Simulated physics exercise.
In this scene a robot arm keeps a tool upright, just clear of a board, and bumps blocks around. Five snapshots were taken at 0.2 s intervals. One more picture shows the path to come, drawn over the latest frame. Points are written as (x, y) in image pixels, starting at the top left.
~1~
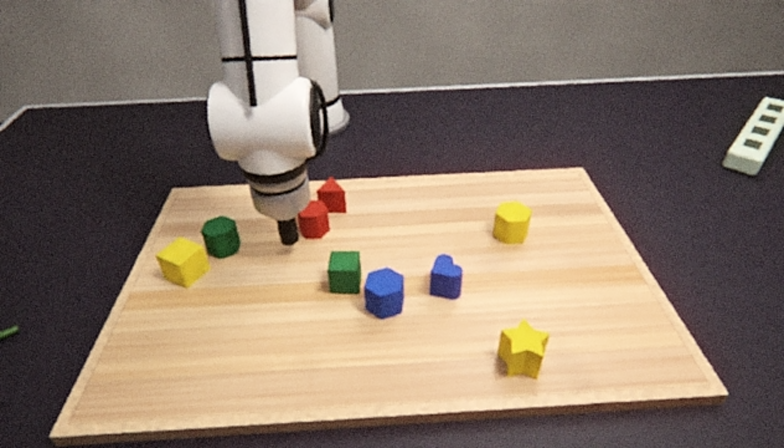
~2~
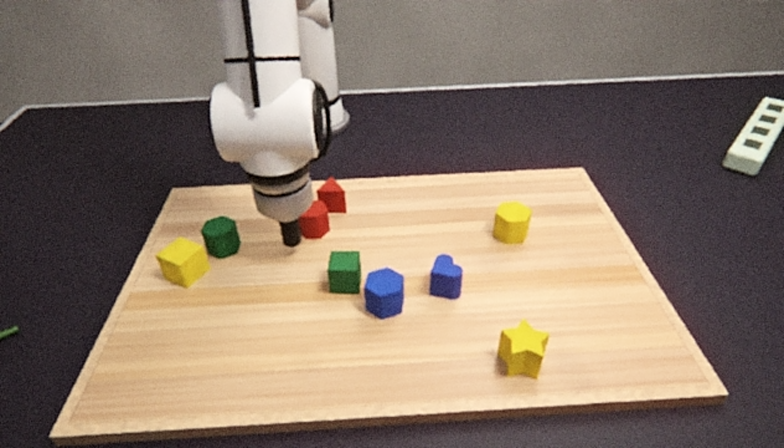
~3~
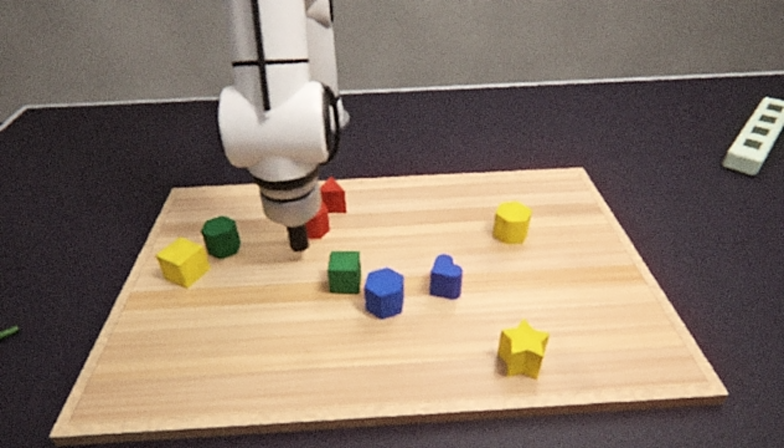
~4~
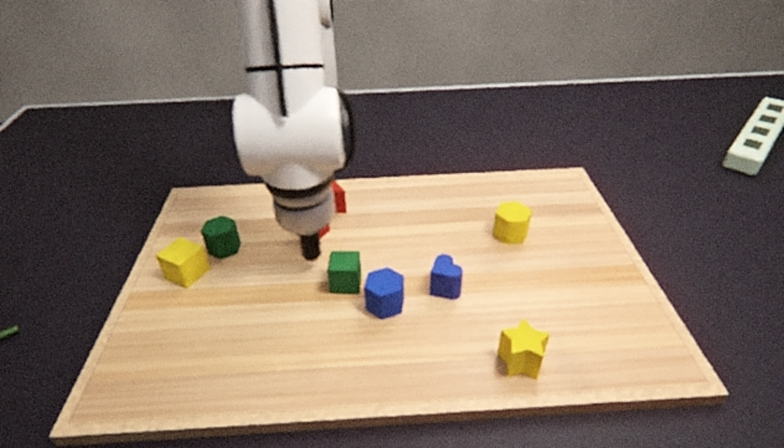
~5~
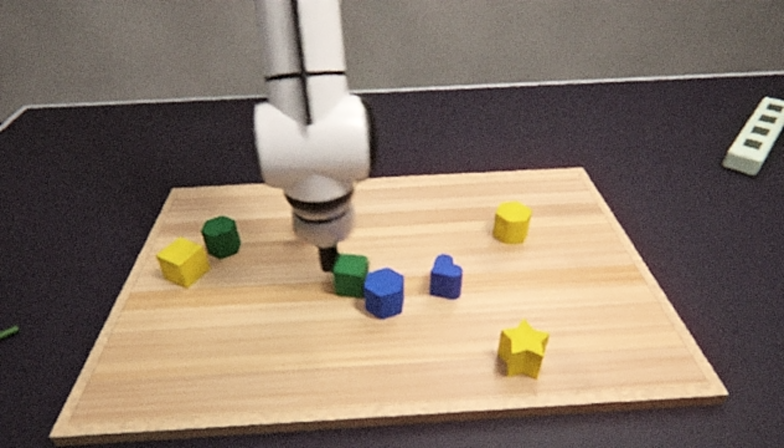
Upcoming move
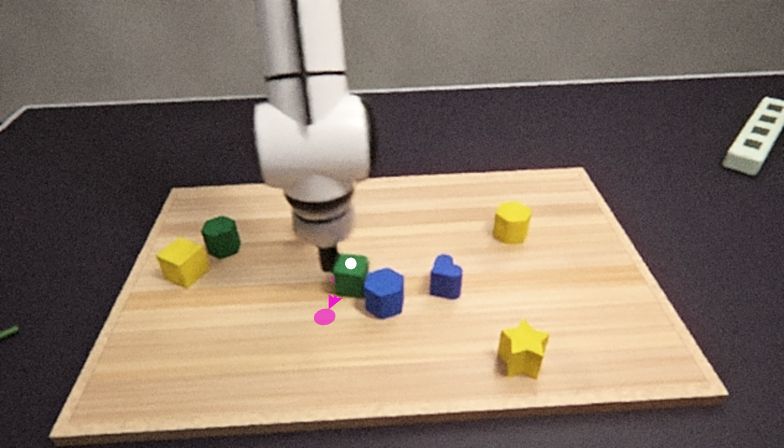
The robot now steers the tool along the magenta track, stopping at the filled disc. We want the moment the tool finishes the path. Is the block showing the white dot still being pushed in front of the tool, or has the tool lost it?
My answer is that the block showing the white dot has slipped off.
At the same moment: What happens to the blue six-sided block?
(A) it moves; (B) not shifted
The one that fits is A, it moves.
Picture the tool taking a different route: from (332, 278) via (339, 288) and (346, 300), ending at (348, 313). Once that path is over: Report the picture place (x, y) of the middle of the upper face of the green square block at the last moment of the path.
At the end it should sit near (372, 282).
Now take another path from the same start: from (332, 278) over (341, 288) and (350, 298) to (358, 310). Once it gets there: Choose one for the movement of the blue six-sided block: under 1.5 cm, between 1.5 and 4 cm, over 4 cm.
Net shift: Above 4 cm.
Path on the board, from (332, 278) through (337, 289) and (332, 303) to (325, 317); the dot is on the green square block.
On the path given first. Halfway along, tool (334, 286); green square block (359, 271); blue six-sided block (392, 284).
At the end, tool (323, 306); green square block (359, 271); blue six-sided block (392, 284).
